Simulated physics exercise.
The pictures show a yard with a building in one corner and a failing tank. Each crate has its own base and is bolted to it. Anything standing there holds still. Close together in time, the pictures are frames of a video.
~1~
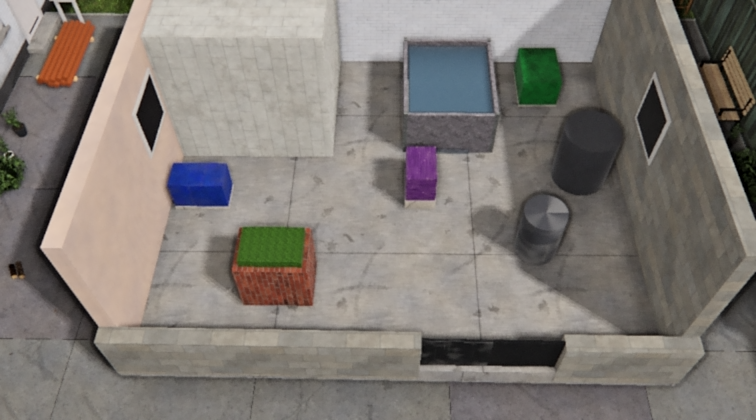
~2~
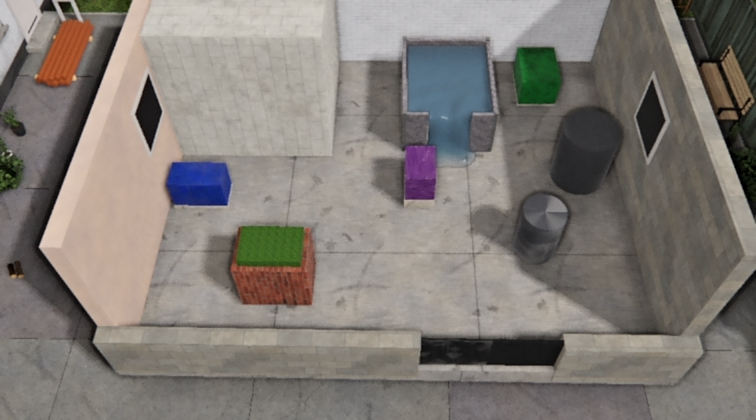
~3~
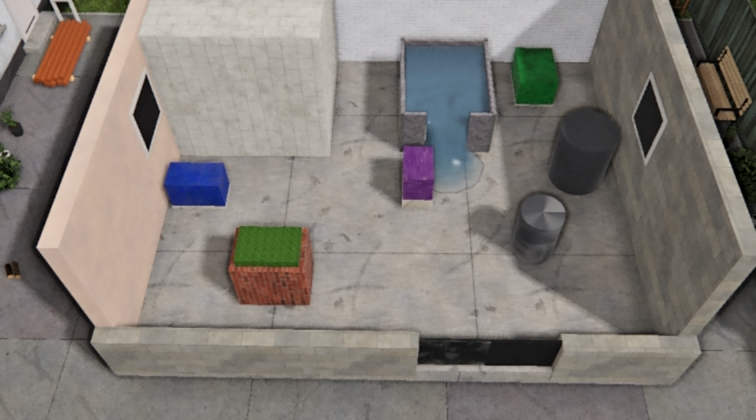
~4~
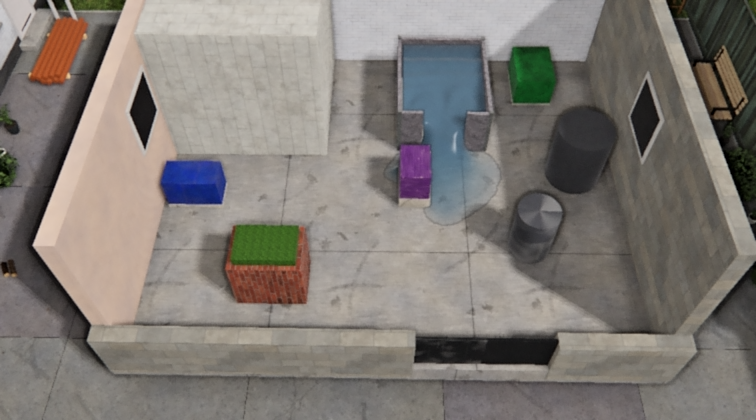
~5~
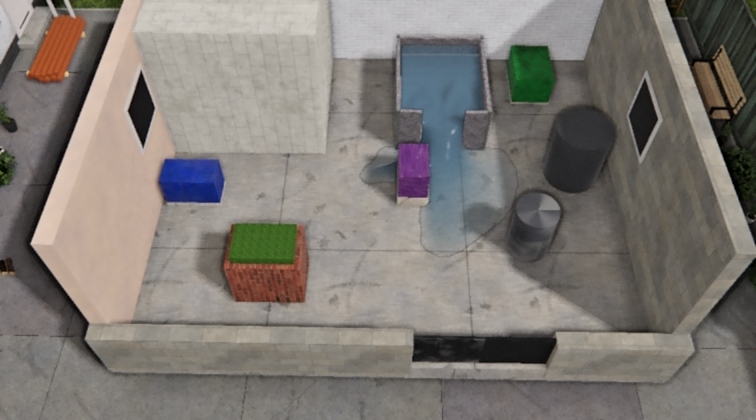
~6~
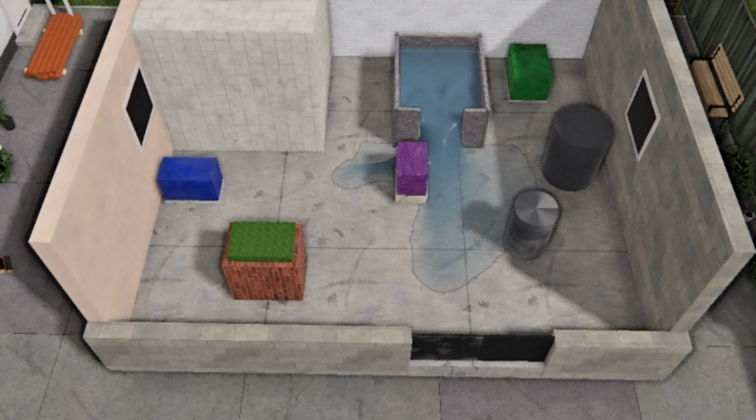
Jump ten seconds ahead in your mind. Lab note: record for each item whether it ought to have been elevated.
Result - purple crate: Wetted, should be elevated; blue crate: Wetted, should be elevated; green crate: Wetted, should be elevated.
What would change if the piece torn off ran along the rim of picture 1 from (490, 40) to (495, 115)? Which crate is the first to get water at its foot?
The green-painted one.
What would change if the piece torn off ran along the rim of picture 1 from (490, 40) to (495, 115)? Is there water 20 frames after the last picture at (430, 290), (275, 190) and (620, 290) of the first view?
The first comes out soaked, the second untouched, the third soaked.
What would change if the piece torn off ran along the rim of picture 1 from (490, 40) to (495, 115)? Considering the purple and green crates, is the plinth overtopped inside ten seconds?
Note: Purple one is left dry; green one is overtopped.
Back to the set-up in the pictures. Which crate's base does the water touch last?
Last of all: The green crate.
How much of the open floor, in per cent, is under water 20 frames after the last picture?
Estimate: Near 65 %.
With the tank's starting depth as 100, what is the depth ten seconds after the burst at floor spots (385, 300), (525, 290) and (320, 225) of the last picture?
Readings in sequence: 8, 6, 8 percent.
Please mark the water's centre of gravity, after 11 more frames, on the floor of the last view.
The spot I would choose is (440, 173).
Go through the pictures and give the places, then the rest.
The open tank at (449, 79) is whole and still, in the first frame.
Water pours out at (448, 136) and has run to (470, 159), in the second frame.
The front is at (456, 189), out from the gap at (446, 138), in the third frame.
Water pours out at (442, 138) and has run to (455, 220), in the fourth frame.
Water pours out at (441, 136) and has run to (440, 252), in the fifth frame.
The front is at (440, 287), out from the gap at (439, 134), in the sixth frame.
A moment on, water covers 35 % of the floor; the purple crate water round its plinth, the blue crate not reached, the green crate not reached.
Next, water covers 50 % of the floor; the purple crate water round its plinth, the blue crate water round its plinth, the green crate not reached.
Then, water covers 65 % of the floor; the purple crate water round its plinth, the blue crate water round its plinth, the green crate not reached.
Later, water covers 90 % of the floor; the purple crate water round its plinth, the blue crate water round its plinth, the green crate water round its plinth.
In the end, water covers 100 % of the floor; the purple crate was topped, the blue crate was topped, the green crate was topped.
